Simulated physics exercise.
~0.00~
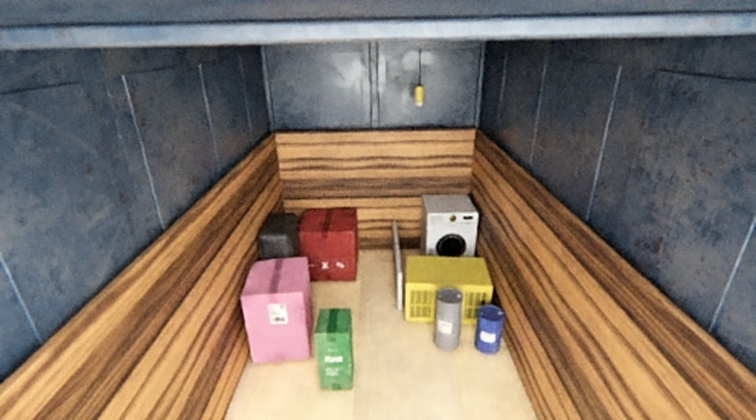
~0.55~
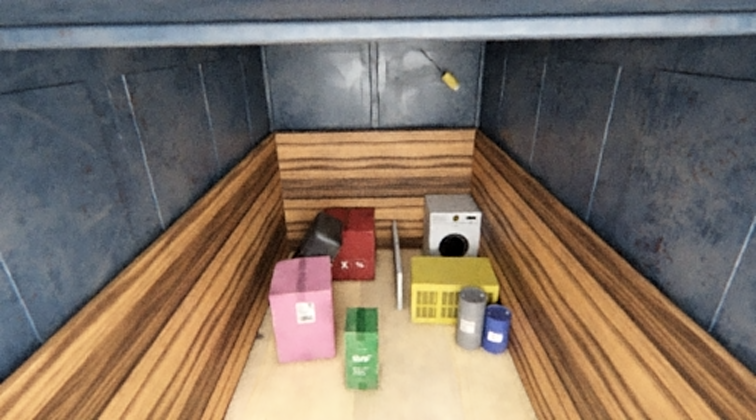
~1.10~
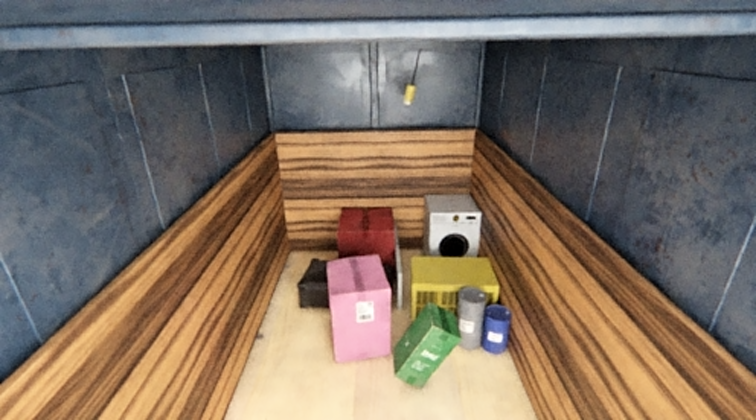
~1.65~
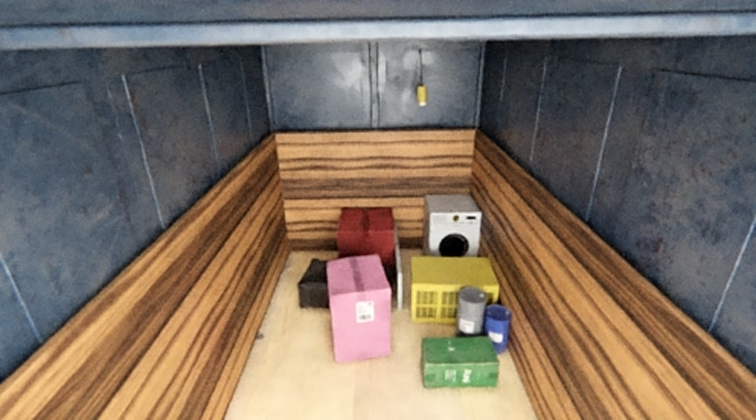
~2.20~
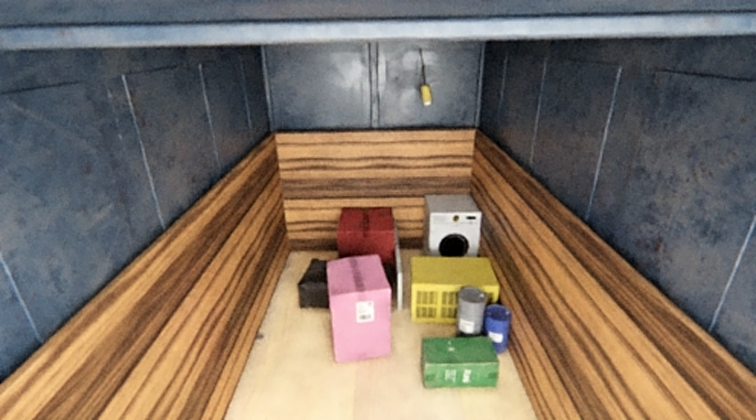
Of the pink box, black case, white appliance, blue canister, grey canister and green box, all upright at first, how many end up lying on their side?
Two of them end up on their side, the black case and the green box.
